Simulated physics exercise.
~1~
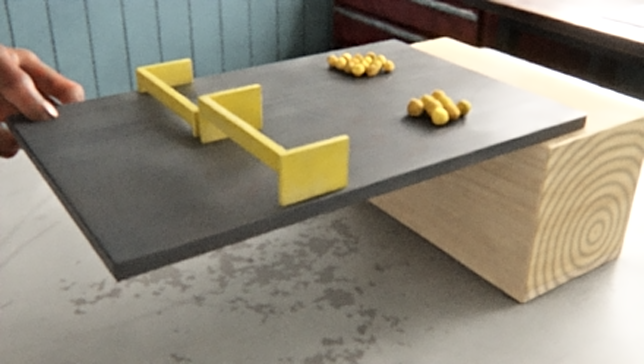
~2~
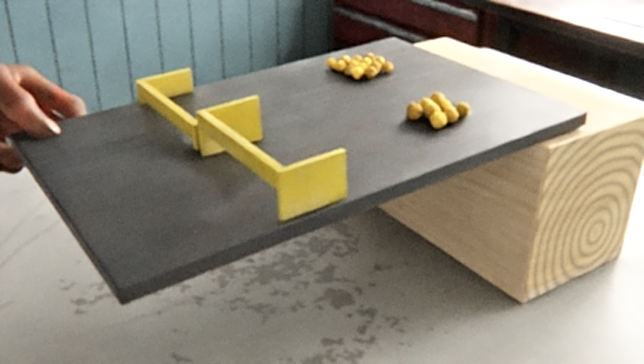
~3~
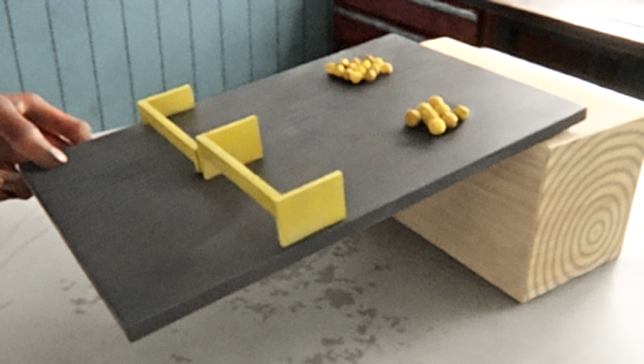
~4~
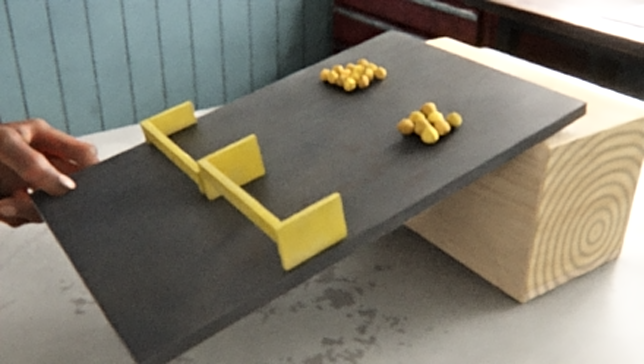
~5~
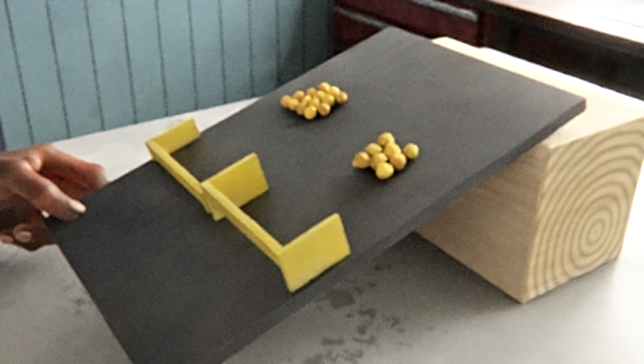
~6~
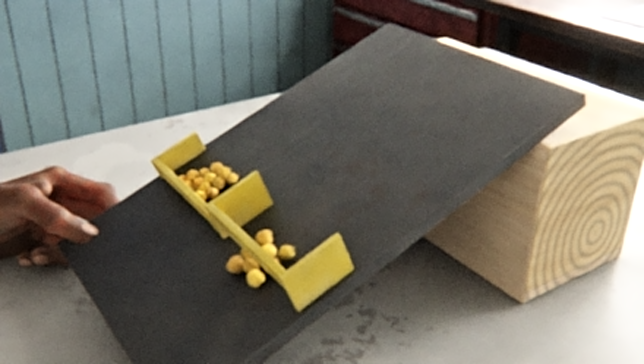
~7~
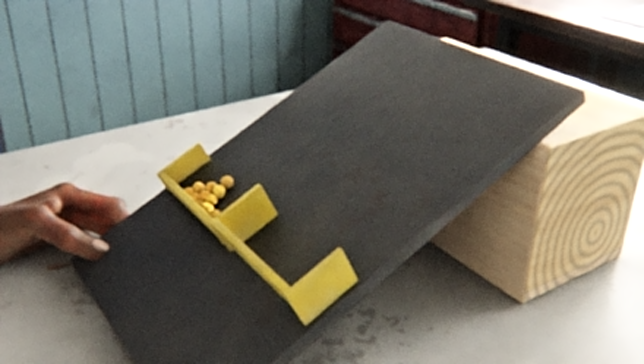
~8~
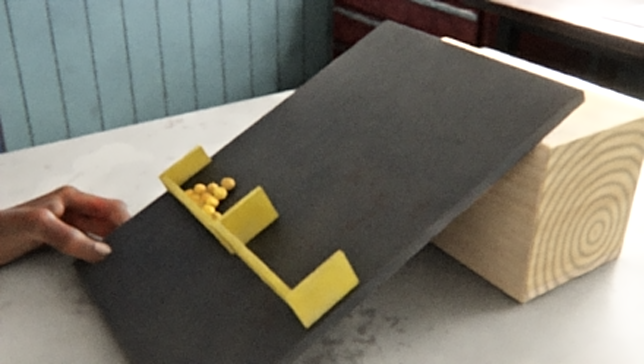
Two clusters of small yellow balls rolled down a dark board propped on a wooden block as a hand lowered its left end; the nearer cluster slipped under its yellow bar and out of sight, while the farther one stayed gathered behind its bar.
